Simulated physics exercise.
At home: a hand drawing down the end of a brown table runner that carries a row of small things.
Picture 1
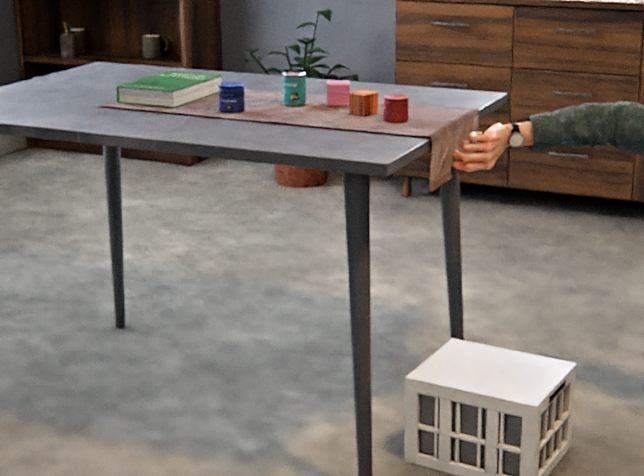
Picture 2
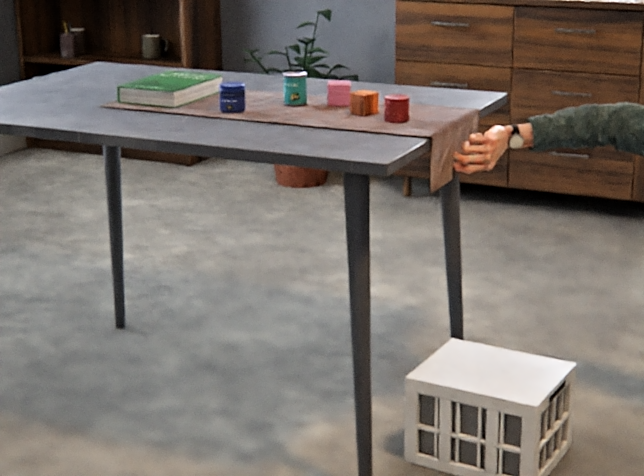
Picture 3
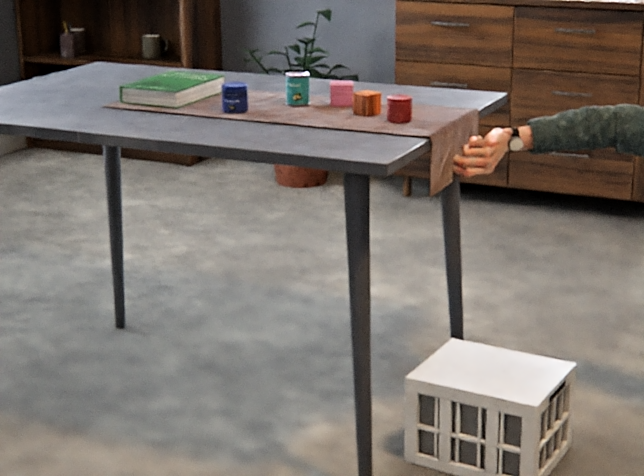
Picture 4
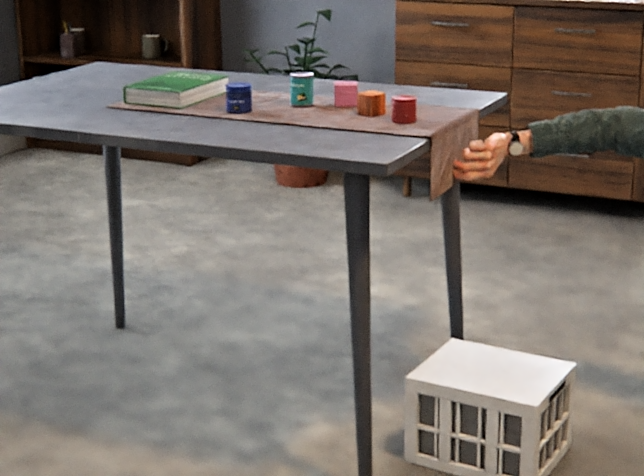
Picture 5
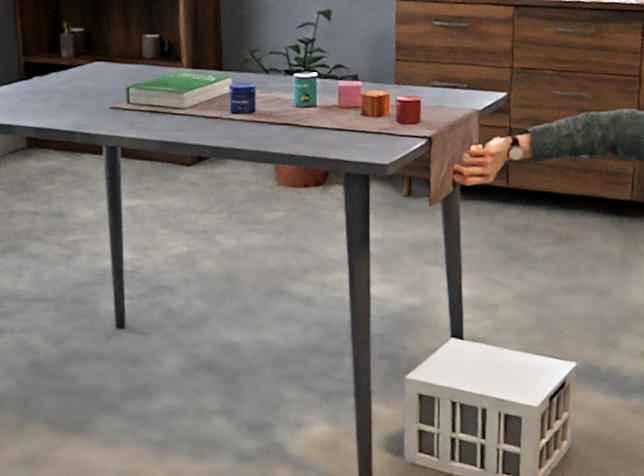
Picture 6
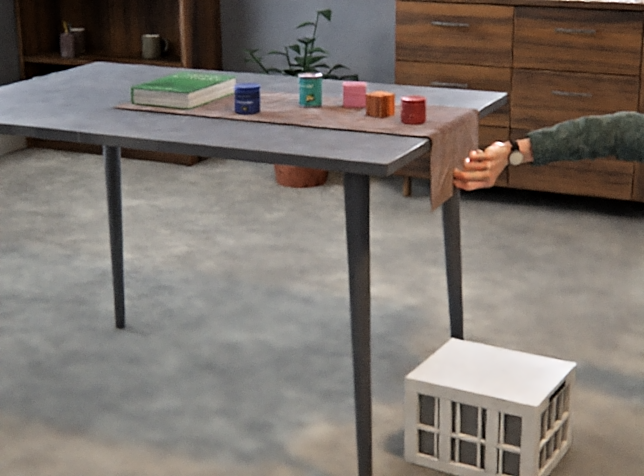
A hand at the right, with a dark green sleeve and a wristwatch, grips the hanging end of a brown runner on a grey table, seen from a steady, slightly raised view in a room with wooden cabinets. A green book and blue, turquoise, pink, orange and red items sit on the runner, above a white crate on the floor. The hand slowly draws the cloth down, and the row slides slightly right.
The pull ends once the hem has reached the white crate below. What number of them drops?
The count of fallen things is four.
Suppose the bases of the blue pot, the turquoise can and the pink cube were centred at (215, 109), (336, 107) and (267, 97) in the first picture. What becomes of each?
The blue pot survives, the turquoise can drops off, the pink cube does not fall.
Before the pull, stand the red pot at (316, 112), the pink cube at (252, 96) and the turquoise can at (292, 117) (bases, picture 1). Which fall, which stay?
The red pot goes over, the pink cube remains up, the turquoise can is carried off.
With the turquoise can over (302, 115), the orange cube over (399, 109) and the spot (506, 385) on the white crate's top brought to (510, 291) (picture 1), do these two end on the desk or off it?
The turquoise can keeps its place on top; the orange cube comes down.
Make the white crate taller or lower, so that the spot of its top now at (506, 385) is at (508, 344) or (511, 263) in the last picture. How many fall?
In that case 3 and 1.
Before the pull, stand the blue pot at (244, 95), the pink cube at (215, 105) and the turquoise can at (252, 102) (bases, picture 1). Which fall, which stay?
The blue pot stays on, the pink cube survives, the turquoise can holds on.
Early on, hem near (456, 279); red pot and orange cube gone.
Midway, hem near (457, 334); red pot, orange cube and pink cube gone.
Finally, hem on the crate; red pot, orange cube, pink cube and turquoise can gone. It carries off four.
